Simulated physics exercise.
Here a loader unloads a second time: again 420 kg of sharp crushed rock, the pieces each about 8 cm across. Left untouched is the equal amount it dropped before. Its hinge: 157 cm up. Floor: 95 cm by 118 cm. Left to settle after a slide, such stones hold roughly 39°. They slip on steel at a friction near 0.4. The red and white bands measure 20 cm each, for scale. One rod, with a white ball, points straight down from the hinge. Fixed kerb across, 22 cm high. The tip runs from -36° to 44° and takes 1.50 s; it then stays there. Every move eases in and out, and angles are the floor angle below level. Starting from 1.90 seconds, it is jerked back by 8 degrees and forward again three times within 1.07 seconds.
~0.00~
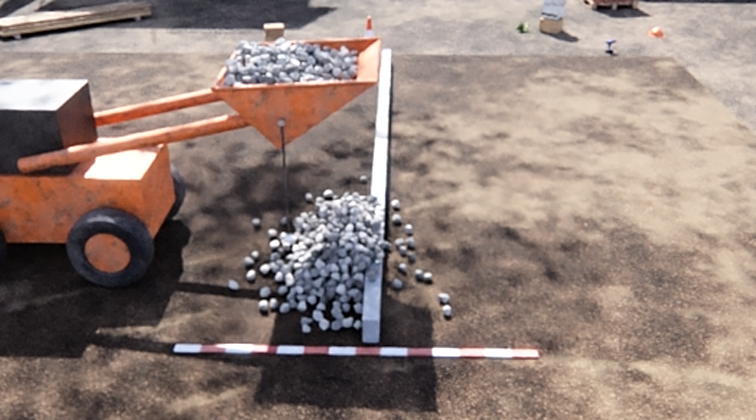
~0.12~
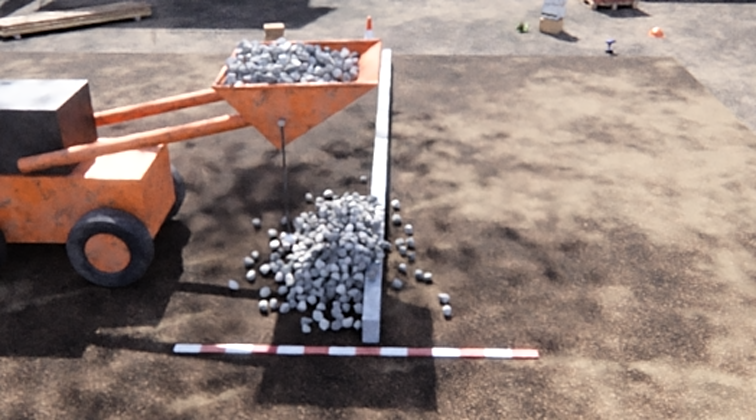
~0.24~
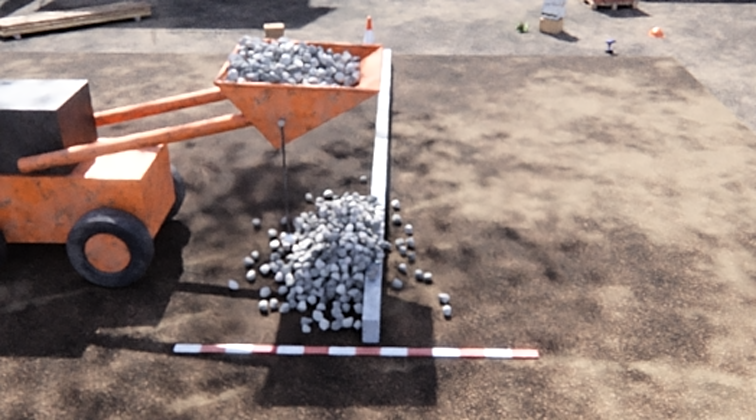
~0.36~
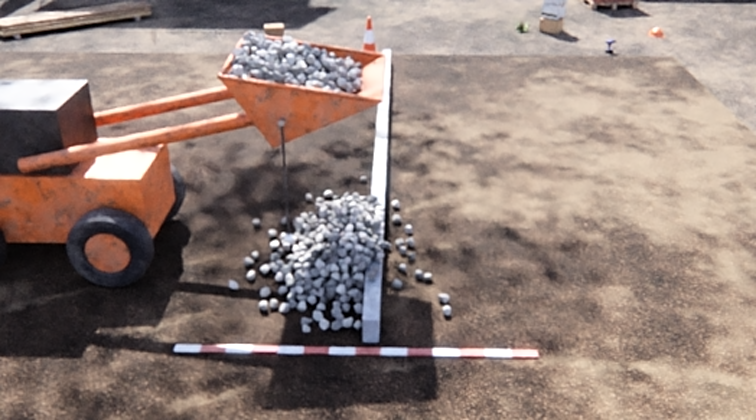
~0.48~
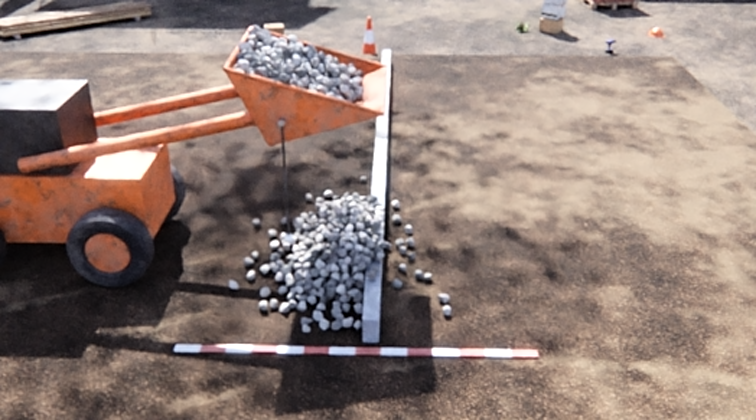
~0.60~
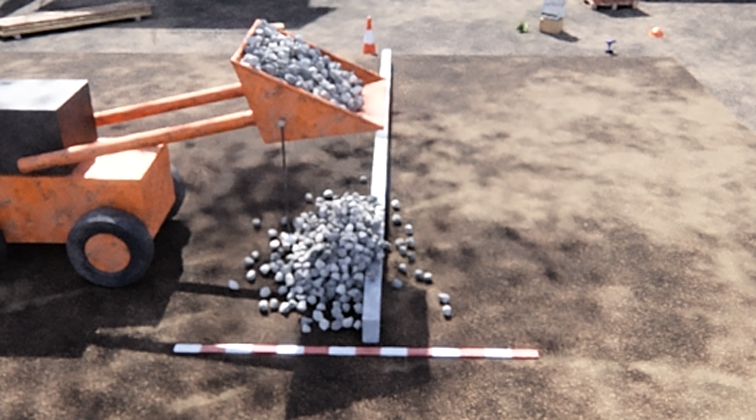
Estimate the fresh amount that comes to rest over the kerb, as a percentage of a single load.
About 94 per cent of a load.
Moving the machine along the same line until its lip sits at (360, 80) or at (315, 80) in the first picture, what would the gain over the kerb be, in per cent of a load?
Close to 75 per cent, followed by close to 25 per cent.
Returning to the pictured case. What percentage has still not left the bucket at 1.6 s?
Close to 40 per cent of the load.
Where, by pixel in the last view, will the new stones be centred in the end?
Middle: Approx. (425, 247) px.
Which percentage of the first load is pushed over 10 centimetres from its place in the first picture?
0 %.
After 1.1 s the floor is at 31°; in per cent of one load, 100 in the bucket, 97 on this side of the kerb, 3 over the kerb; the foremost stones are at (420, 268).
After 1.6 s the floor is at 44°; in per cent of one load, 41 in the bucket, 134 on this side of the kerb, 25 over the kerb; the foremost stones are at (423, 269).
After 3.4 s the floor is at 44°; in per cent of one load, 0 in the bucket, 104 on this side of the kerb, 96 over the kerb; the foremost stones are at (562, 280).
After 6.2 s the floor is at 44°; in per cent of one load, 0 in the bucket, 104 on this side of the kerb, 96 over the kerb; the foremost stones are at (562, 280). Net gain over the kerb, 94.
